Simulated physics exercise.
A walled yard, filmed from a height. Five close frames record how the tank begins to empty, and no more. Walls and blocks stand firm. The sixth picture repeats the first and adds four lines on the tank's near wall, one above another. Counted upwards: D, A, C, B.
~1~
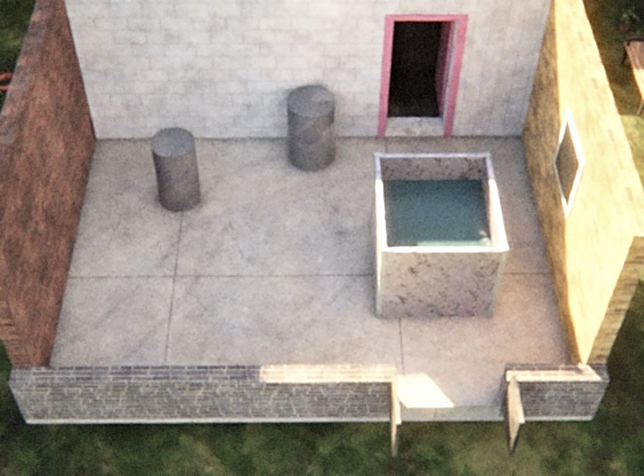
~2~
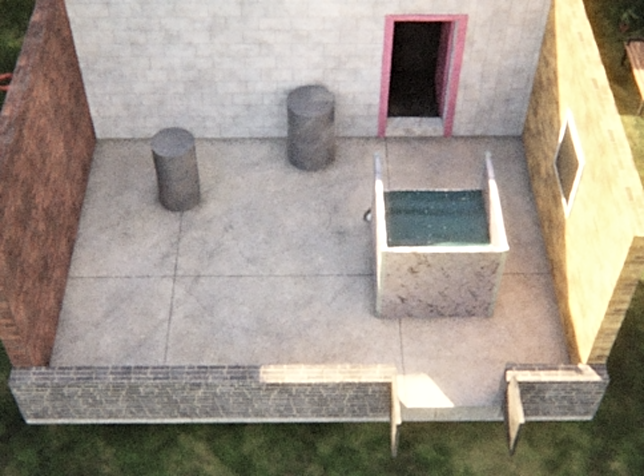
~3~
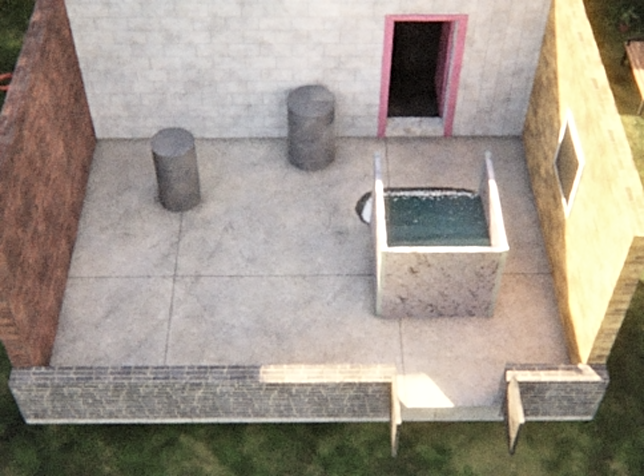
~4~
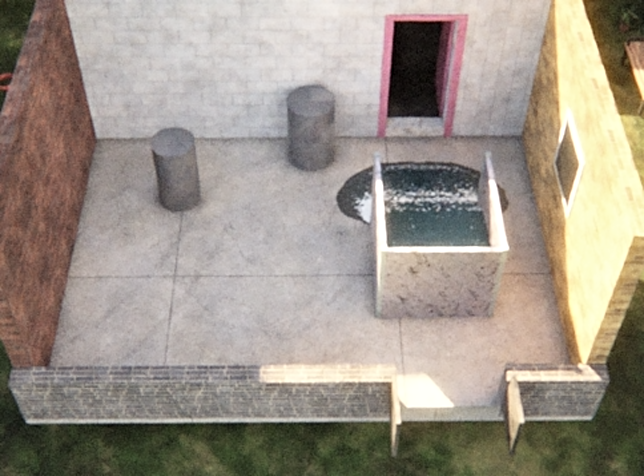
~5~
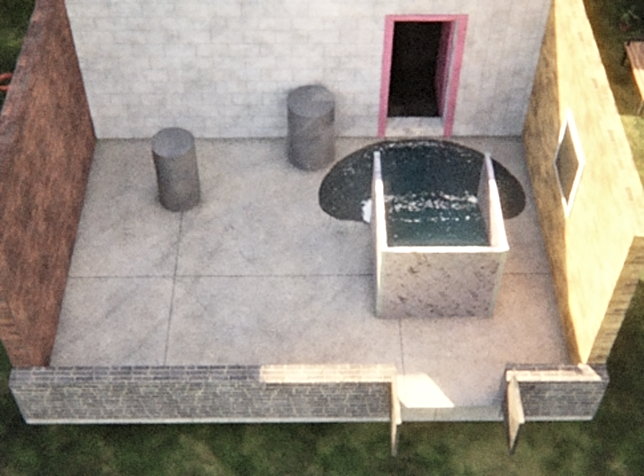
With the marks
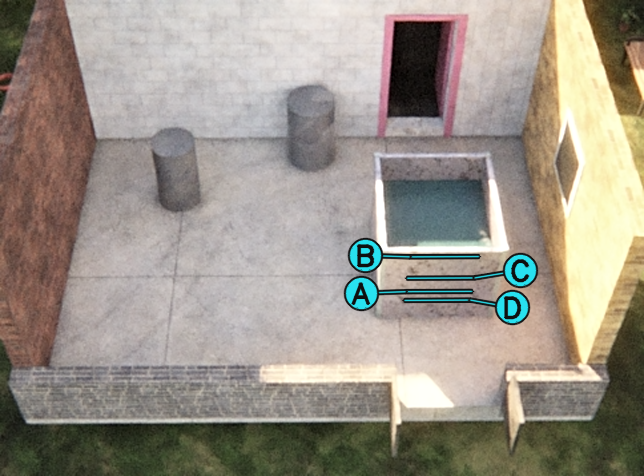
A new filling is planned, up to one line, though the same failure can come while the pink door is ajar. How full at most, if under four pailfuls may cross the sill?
Mark D.
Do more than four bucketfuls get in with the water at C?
Yes, it does.
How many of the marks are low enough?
One of the four.
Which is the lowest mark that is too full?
Mark A.
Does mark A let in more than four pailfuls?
Yes, that goes wrong.
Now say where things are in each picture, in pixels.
The first picture shows water in the tank at rest, its middle at (435, 223); foot of the pink doorway at (414, 136); open gate at (451, 362).
In the second picture, water covers 2 % of the ground, its front hidden from here.
In the third picture, water covers 4 % of the ground, its front hidden from here.
The fourth picture shows front seen at (350, 200), 9 % of the ground wet.
The fifth picture shows front seen at (340, 168), 14 % of the ground wet.
On the marked copy, A at (438, 291); B at (444, 256); C at (440, 278); D at (437, 300); from the bottom up D, A, C, B.
Choosing A, about 10 bucketfuls get in.
Choosing B, dozens of bucketfuls pour in.
Choosing C, dozens of bucketfuls pour in.
Choosing D, a bucket or two gets in.
